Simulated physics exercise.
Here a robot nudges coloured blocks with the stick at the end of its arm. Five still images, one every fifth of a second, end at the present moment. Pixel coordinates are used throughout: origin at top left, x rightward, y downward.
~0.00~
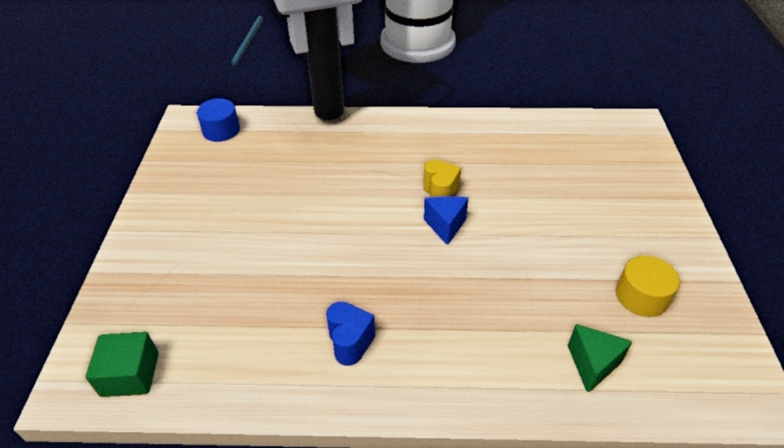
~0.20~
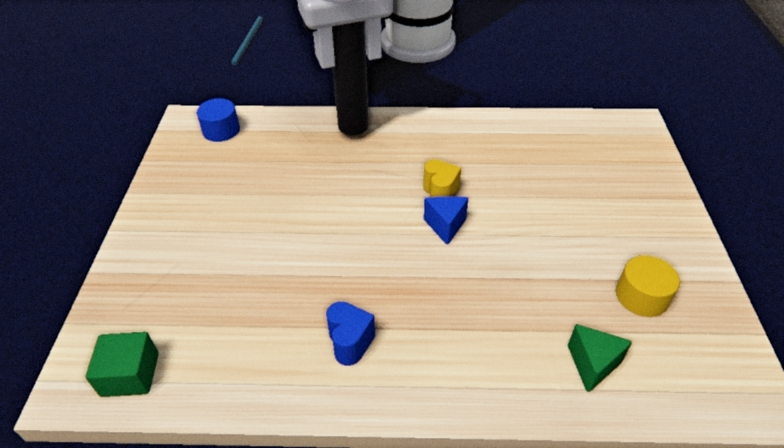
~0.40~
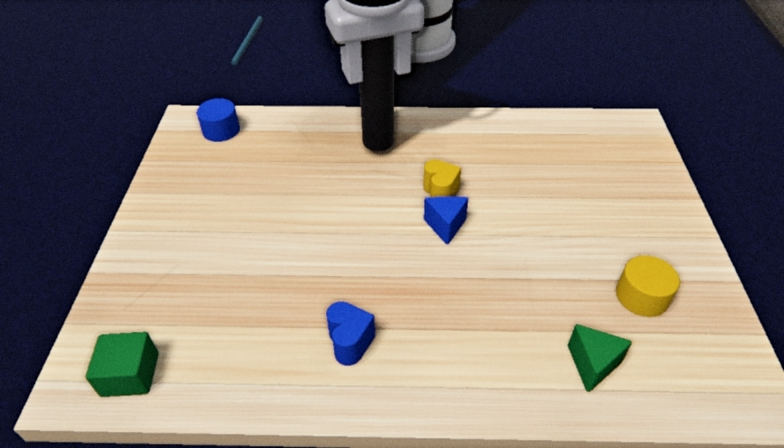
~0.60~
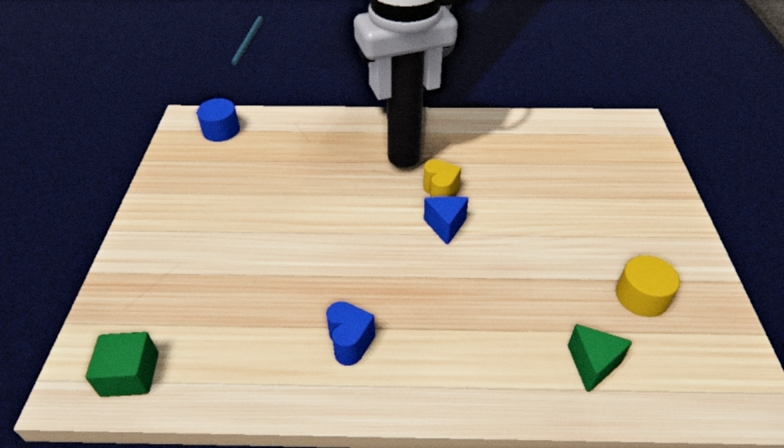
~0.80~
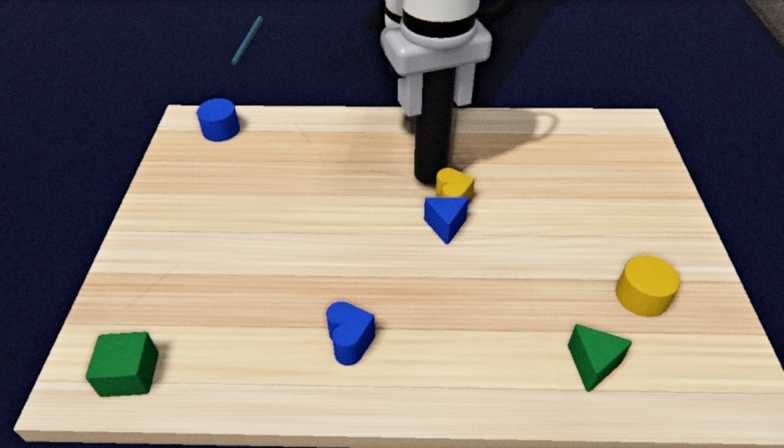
A robot arm's black stick moves from the top edge of a wooden board diagonally down and to the right, while the coloured blocks stay still. It reaches the yellow heart beside the blue triangle and nudges it slightly to the right, and the other blocks remain in place.
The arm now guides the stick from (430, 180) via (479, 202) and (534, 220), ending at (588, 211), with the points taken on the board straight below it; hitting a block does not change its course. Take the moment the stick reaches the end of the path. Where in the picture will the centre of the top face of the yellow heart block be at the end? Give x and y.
Final place: (495, 215).
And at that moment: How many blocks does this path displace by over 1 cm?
Moved: Exactly two.
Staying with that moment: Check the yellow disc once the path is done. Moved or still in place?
That block is going to be left alone.
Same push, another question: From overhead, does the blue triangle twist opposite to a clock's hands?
No
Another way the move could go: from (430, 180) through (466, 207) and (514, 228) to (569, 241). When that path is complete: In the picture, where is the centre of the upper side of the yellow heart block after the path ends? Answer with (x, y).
Final place: (523, 238).
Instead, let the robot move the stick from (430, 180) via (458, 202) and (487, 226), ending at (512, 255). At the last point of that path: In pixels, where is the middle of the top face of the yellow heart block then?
Put as a pixel place, it's (534, 266).
What follows on the original path. One third of the way, stick (481, 195); blue triangle (451, 216), turned 50° clockwise; yellow heart block (488, 207), turned 60° clockwise.
Two thirds of the way, stick (536, 213); blue triangle (451, 216), turned 50° clockwise; yellow heart block (495, 215), turned 105° clockwise.
At the end, stick (590, 204); blue triangle (451, 216), turned 50° clockwise; yellow heart block (495, 215), turned 105° clockwise; yellow disc unmoved.
